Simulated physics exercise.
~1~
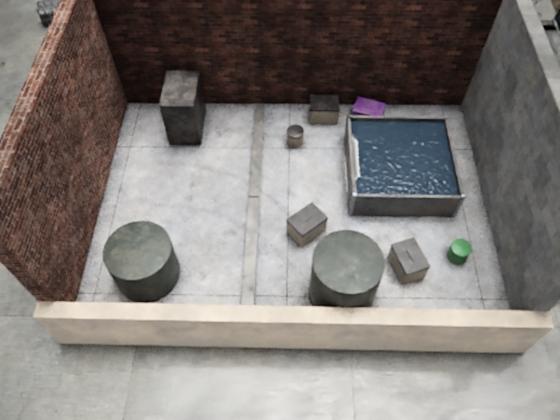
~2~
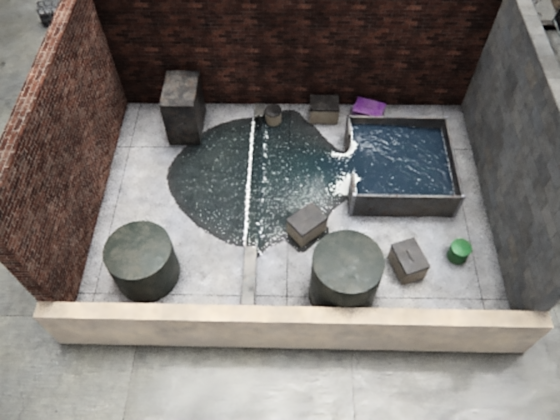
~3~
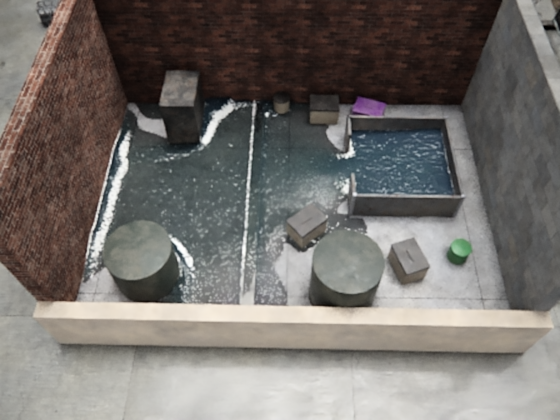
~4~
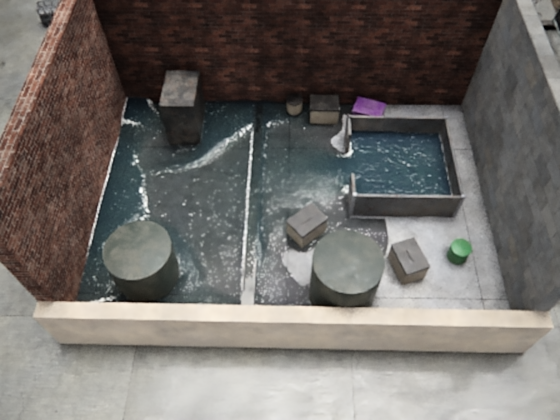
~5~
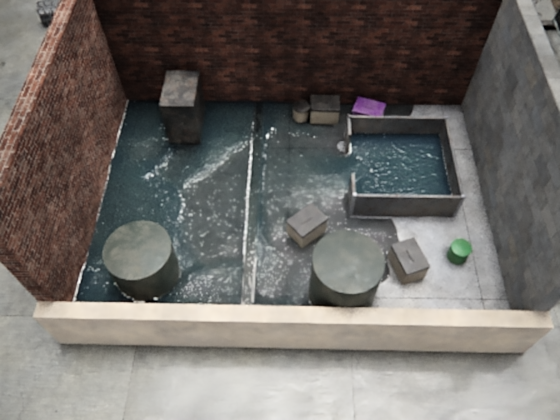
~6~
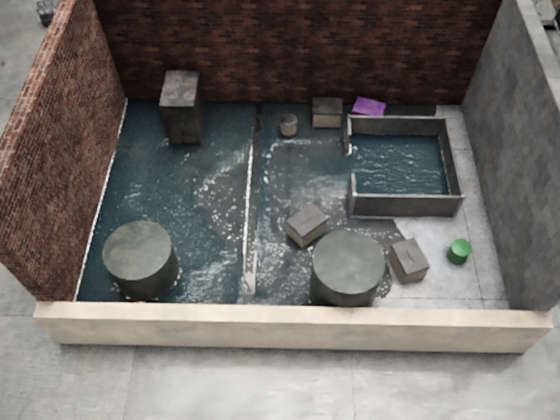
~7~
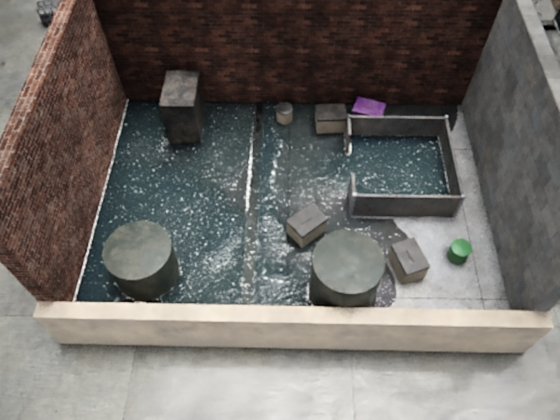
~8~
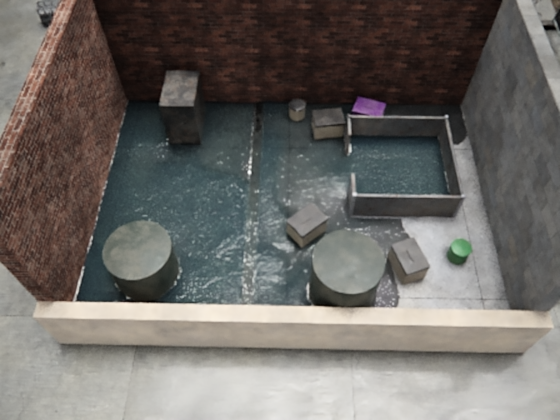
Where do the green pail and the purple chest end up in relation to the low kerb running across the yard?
Both finish short of the kerb, still on the tank's side of the yard. The green pail sits to the right near the front, and the purple chest rests by the back wall.
